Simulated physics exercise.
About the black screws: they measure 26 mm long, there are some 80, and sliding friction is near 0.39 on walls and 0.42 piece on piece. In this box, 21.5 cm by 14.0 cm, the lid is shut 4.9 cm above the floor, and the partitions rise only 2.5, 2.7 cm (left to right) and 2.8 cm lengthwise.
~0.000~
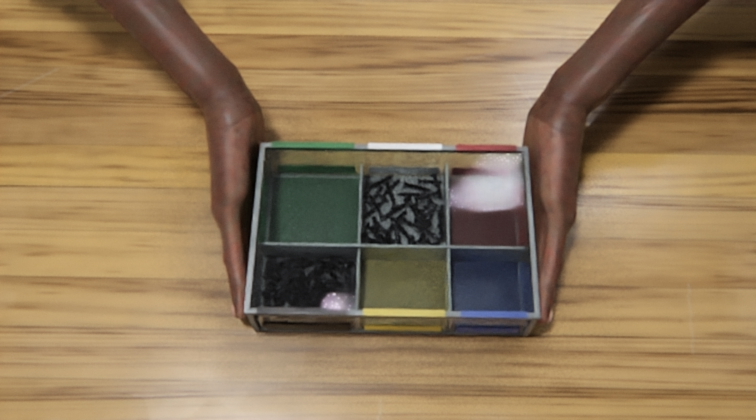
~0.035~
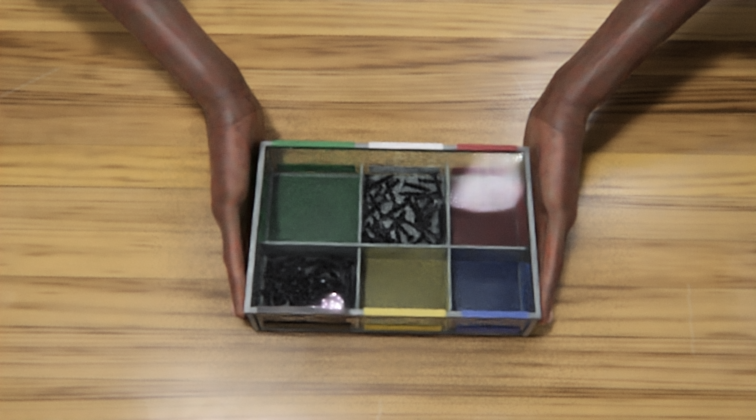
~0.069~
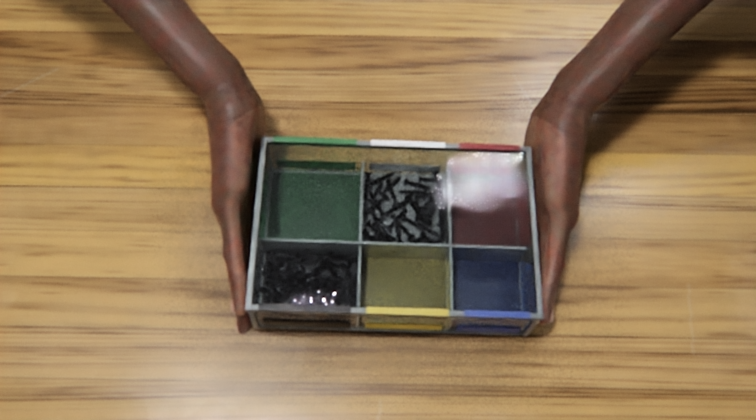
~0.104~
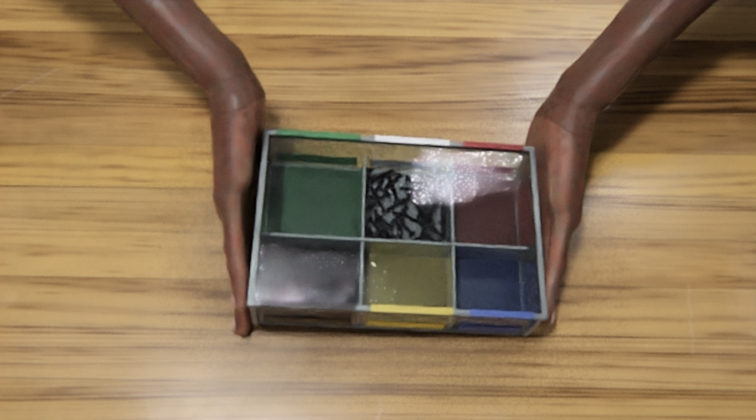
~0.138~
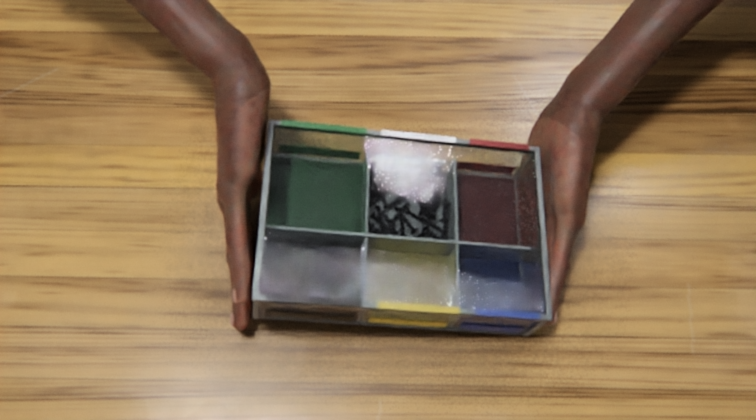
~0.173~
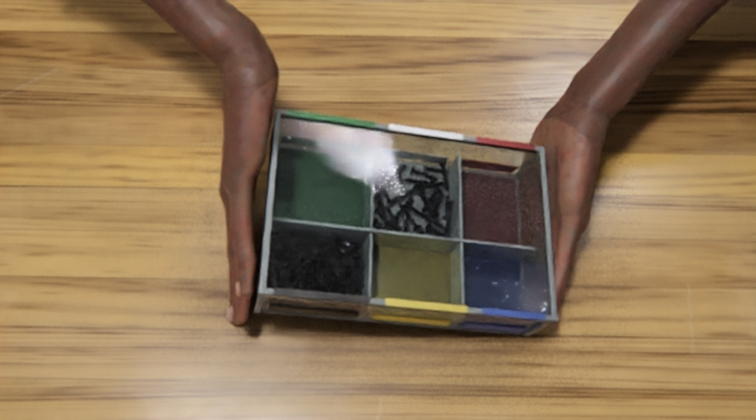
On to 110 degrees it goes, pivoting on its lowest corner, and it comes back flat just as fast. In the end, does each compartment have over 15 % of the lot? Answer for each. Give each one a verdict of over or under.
Red - over; blue - over; green - under; yellow - under; white - under; black - under.
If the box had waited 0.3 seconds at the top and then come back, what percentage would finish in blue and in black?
Then: Blue 60; black 0.
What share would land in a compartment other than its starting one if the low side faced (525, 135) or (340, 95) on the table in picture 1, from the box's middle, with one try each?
70 and 55 %.
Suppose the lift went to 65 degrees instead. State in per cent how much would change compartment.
That works out to close to 25 percent.
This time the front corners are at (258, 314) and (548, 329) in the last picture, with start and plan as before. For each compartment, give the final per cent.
In per cent, the final split is red 0, blue 45, green 0, yellow 5, white 5, black 50.
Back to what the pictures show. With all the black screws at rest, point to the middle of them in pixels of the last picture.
Somewhere around (504, 271) in the final frame.
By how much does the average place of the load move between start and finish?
It shifts some 12.5 cm.
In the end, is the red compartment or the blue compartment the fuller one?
The blue one has more.
After 1.02 s, tilt 110 degrees; red 30 %, blue 25 %, yellow 15 %, white 15 %, black 15 %.
After 1.58 s, tilt 50 degrees; red 40 %, blue 60 %.
After 2.20 s, tilt 0 degrees; red 40 %, blue 60 %.
At rest (2.5 s), red 40 %, blue 60 %, green 0 %, yellow 0 %, white 0 %, black 0 %.
